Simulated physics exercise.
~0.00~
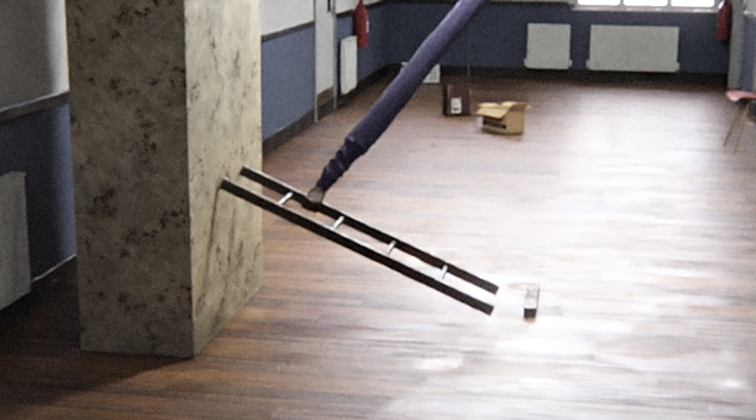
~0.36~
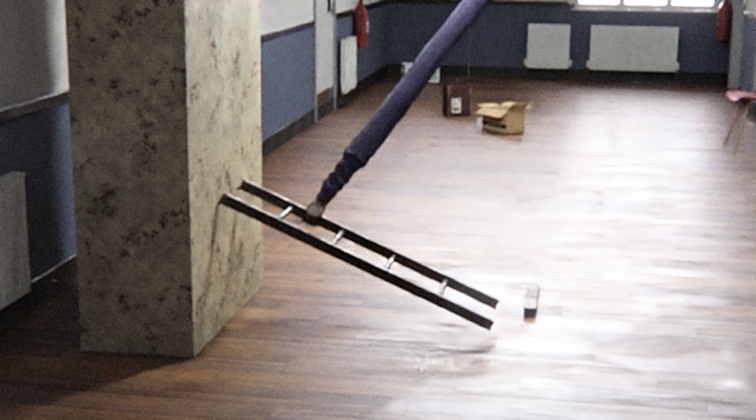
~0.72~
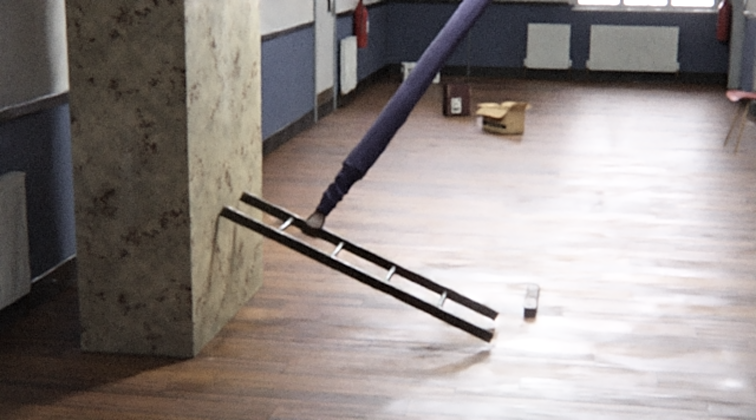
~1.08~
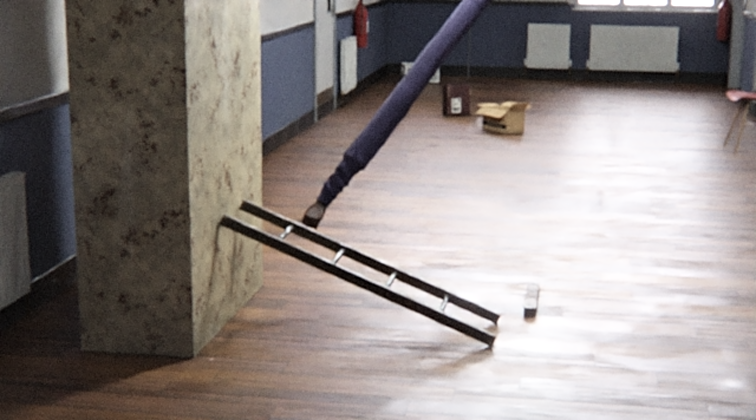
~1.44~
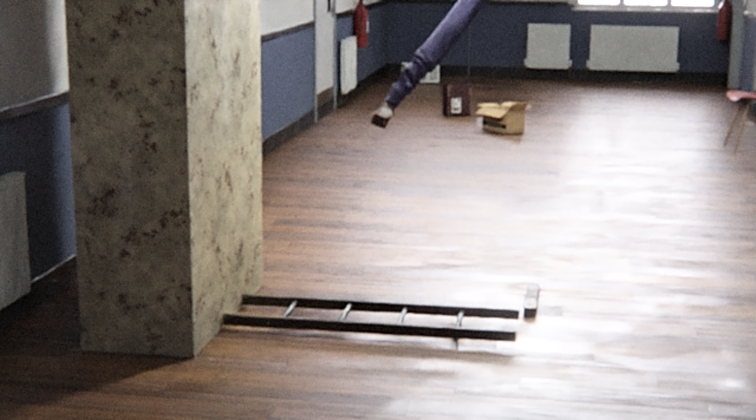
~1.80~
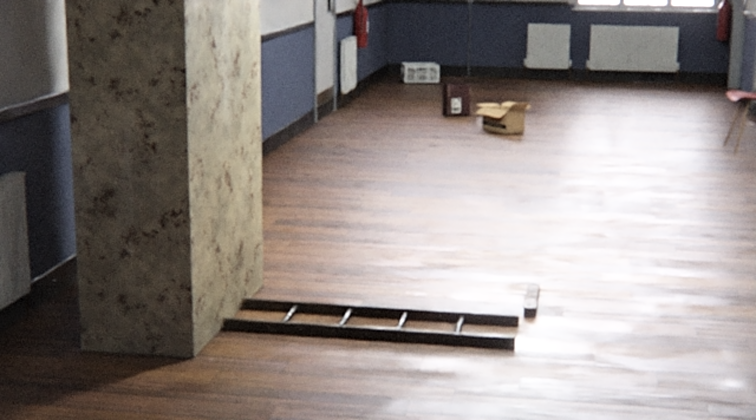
In a room with a wooden floor, a purple-sleeved arm held a black, ladder-like gate slanted against a mottled pillar and lowered it a little, then let go and drew back, and the gate slid down and ended up flat on the floor.
